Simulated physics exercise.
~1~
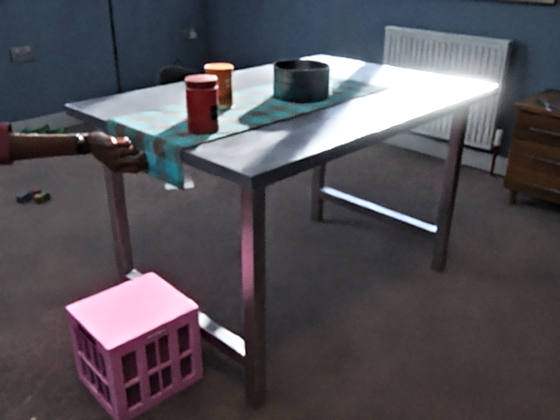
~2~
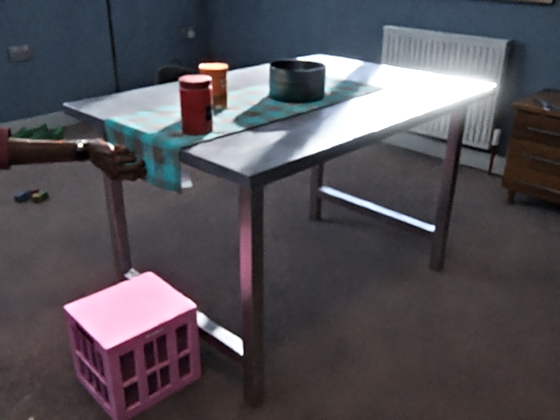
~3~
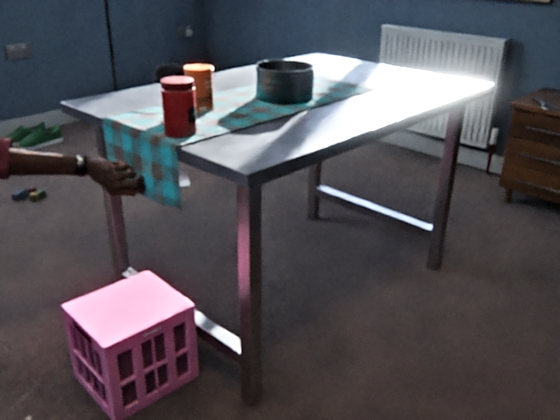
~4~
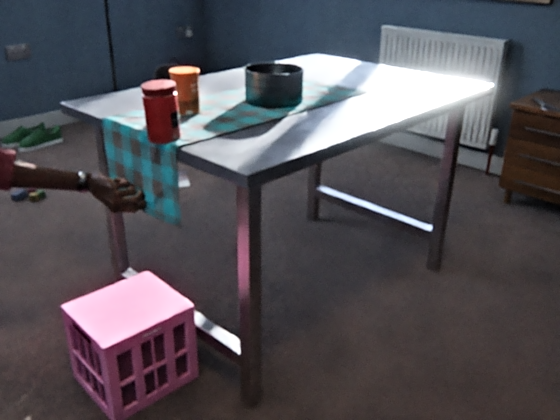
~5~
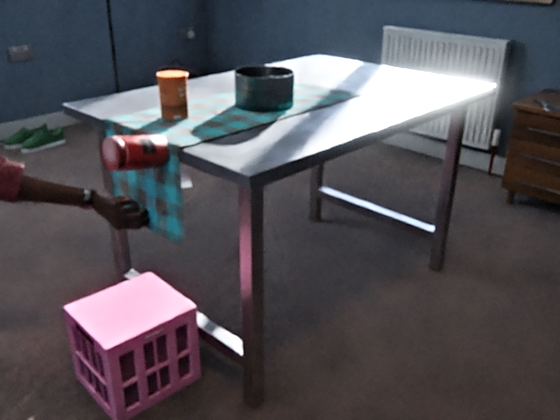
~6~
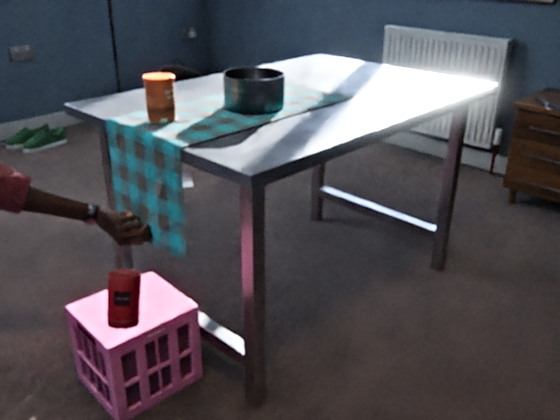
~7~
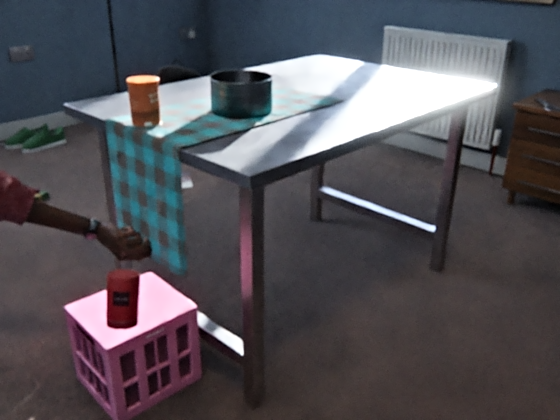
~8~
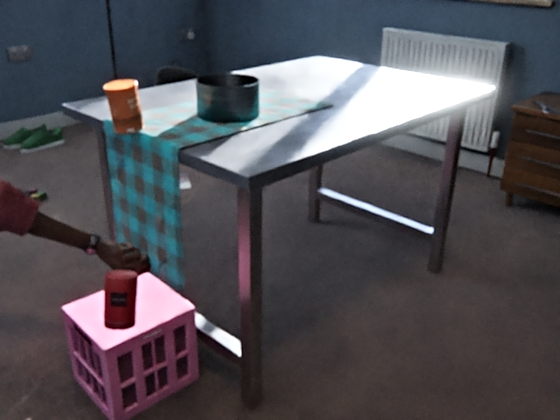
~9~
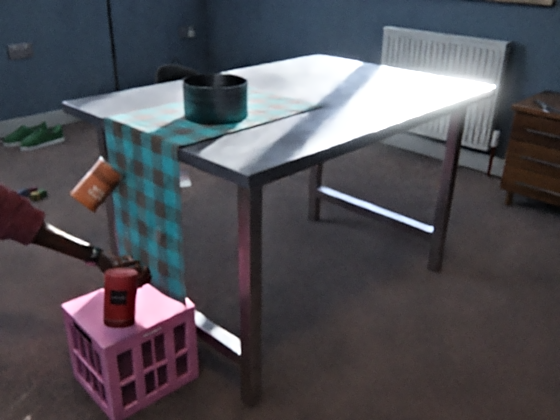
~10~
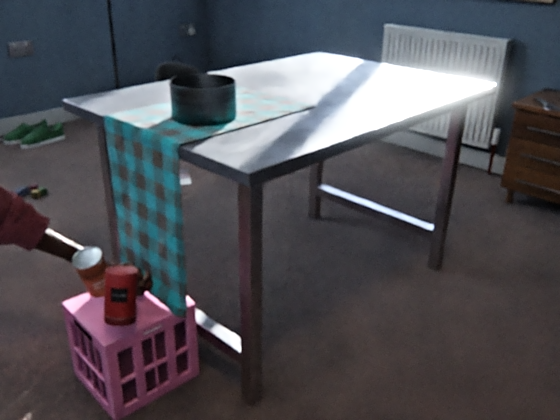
A turquoise runner, pulled down by a hand, carries a red jar, then an orange tin, off the table.
